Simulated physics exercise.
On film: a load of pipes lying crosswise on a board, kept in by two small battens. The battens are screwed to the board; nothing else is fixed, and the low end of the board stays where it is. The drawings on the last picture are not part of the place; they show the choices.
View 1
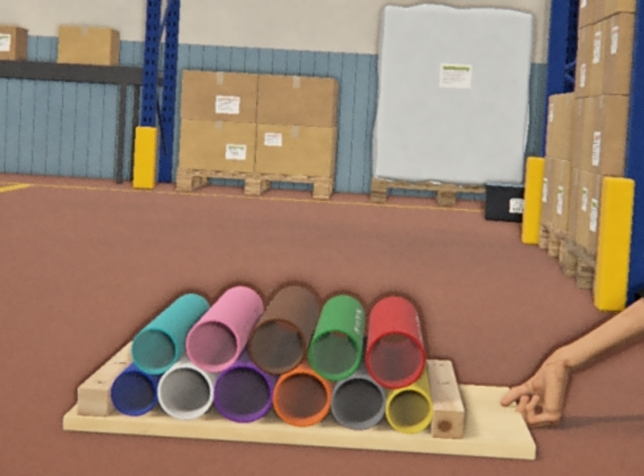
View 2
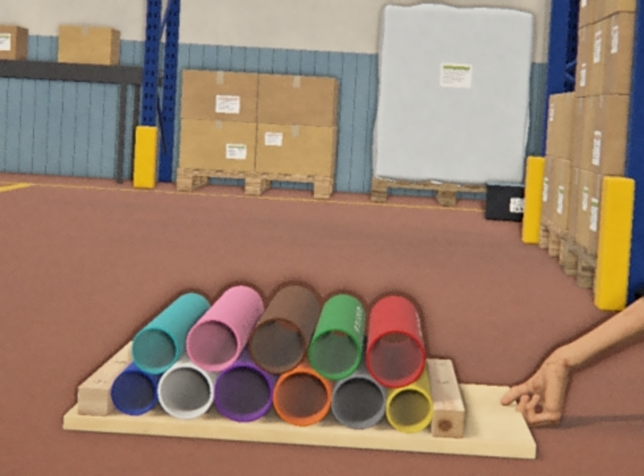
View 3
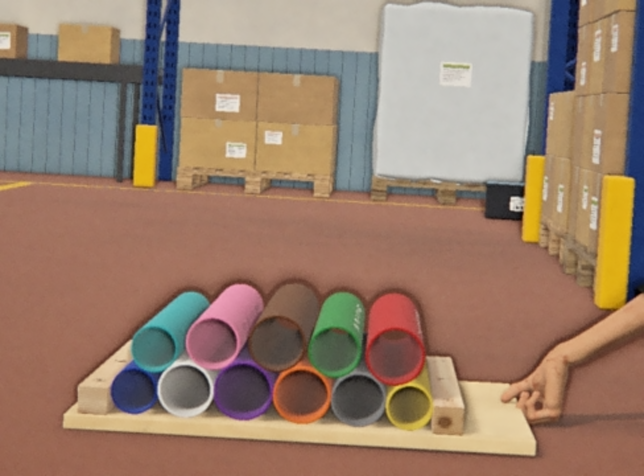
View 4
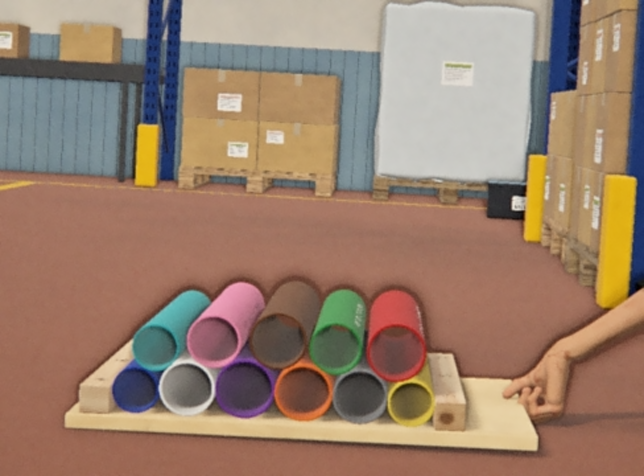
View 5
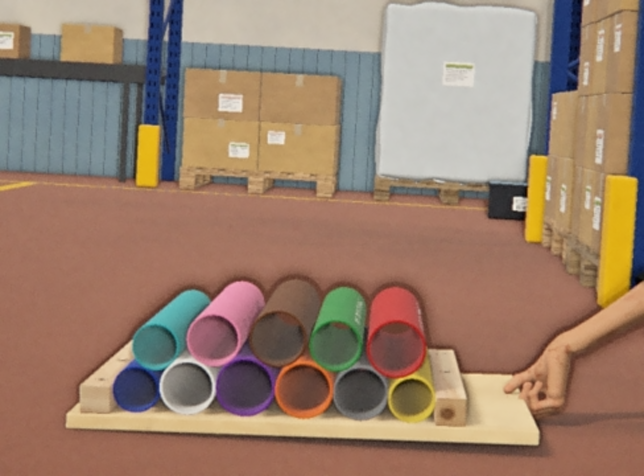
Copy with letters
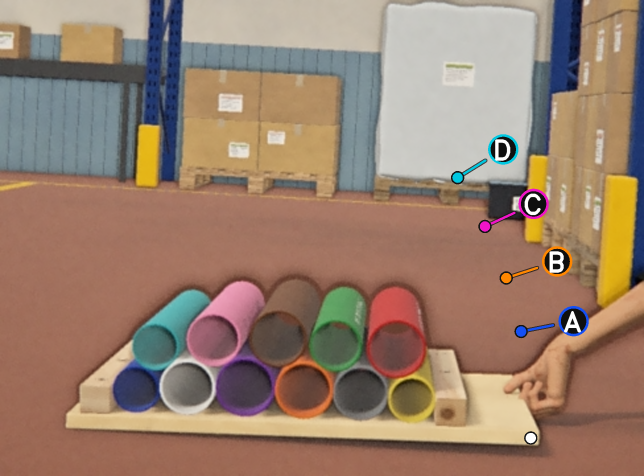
A hand rests at the right end of a board of stacked colored pipes, barely moving.
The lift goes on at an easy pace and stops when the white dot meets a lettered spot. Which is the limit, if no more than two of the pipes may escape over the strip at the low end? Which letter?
Raise it to C.
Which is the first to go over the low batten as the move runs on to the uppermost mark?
First is the turquoise one.
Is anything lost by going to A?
No.
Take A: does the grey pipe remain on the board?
Yes.
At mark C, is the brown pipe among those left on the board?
Yes, with C.
On the copy, A at (521, 331); B at (506, 278); C at (485, 227); D at (458, 178); the white dot at (531, 438).
On C. First, board at 17°.
Then, board at 28°.
Finally, board at 28°, two over the low batten (turquoise, pink).
By contrast, A none over the low batten; B none over the low batten; D four over the low batten (turquoise, brown, green, pink).
